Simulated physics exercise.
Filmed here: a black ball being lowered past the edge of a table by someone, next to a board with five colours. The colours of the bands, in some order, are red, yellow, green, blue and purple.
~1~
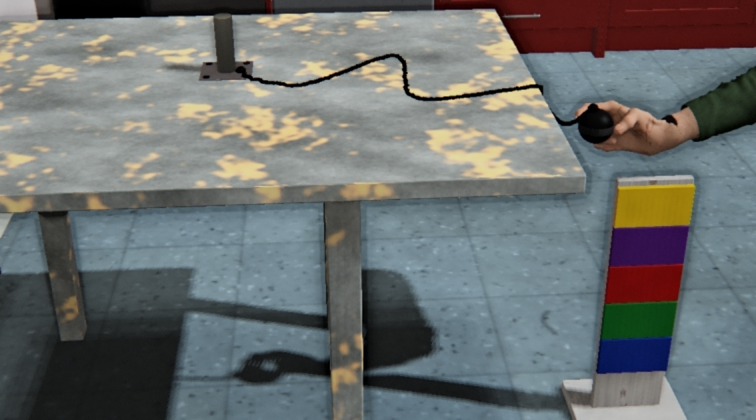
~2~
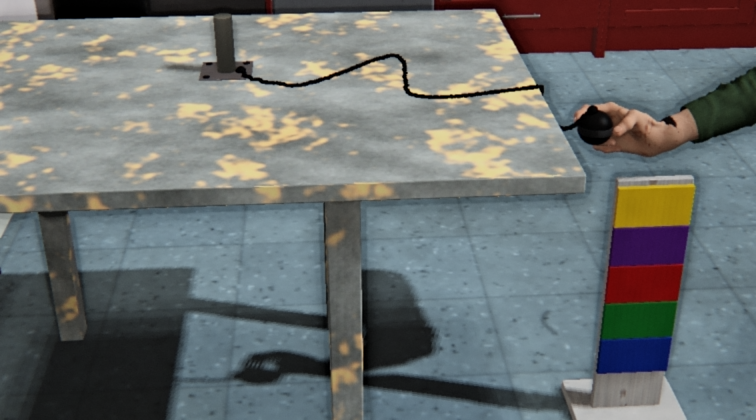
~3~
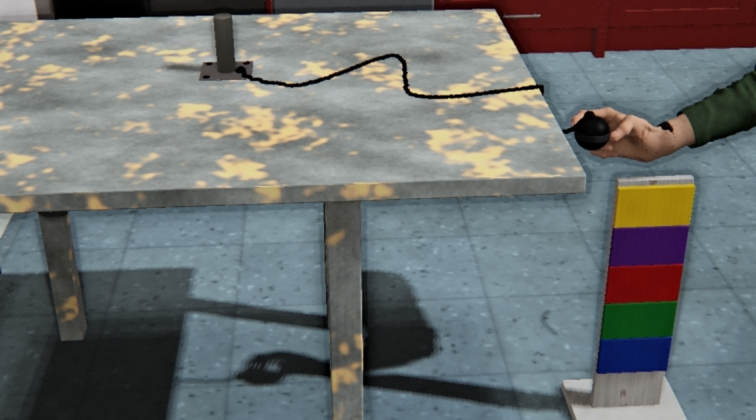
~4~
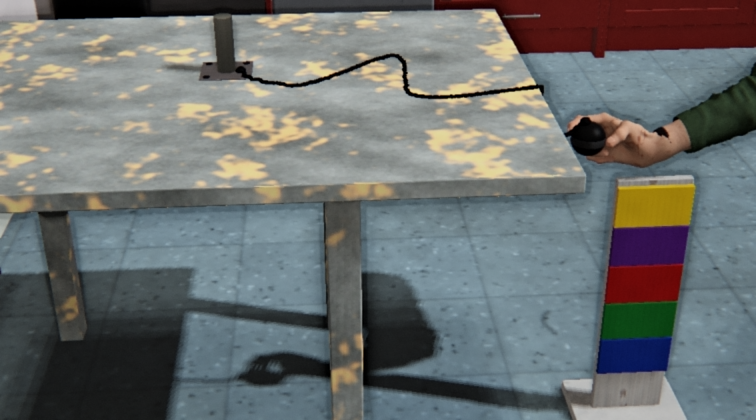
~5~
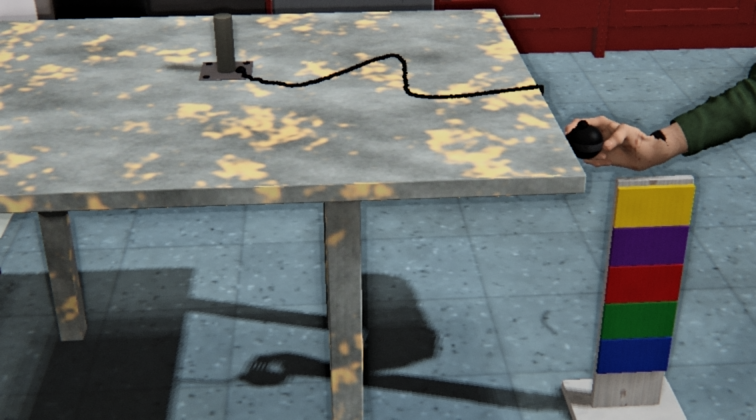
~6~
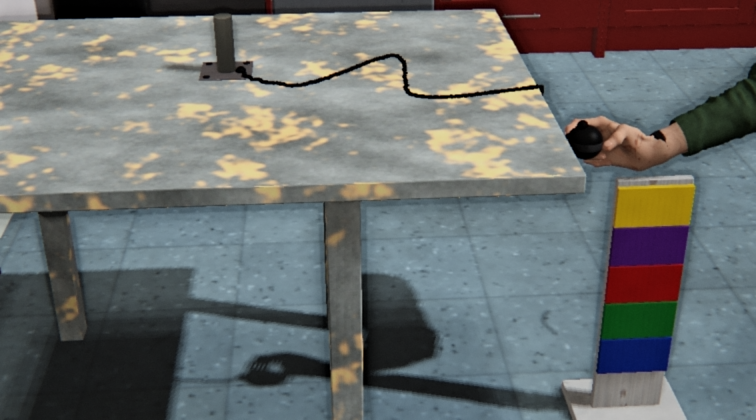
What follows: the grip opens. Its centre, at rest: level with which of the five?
Green.
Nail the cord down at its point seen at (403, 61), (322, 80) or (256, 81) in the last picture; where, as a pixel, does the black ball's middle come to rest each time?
The three spots are (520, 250), (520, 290) and (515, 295), in that order.
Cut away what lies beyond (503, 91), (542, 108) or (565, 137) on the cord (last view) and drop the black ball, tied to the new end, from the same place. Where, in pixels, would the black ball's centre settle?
Try by try: (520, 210), (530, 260) and (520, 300).
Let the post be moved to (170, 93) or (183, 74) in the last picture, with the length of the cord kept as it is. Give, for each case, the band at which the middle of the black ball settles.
Red; red.
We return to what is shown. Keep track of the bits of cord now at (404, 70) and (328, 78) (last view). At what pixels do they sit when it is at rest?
To (500, 73) for the first and to (361, 72) for the second.
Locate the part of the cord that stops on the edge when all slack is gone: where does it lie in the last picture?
Close to (405, 83).
A little later, ball near (523, 291); level with red.
Next, ball near (502, 308); level with green.
When it is over, ball near (513, 312); level with green. The green one.
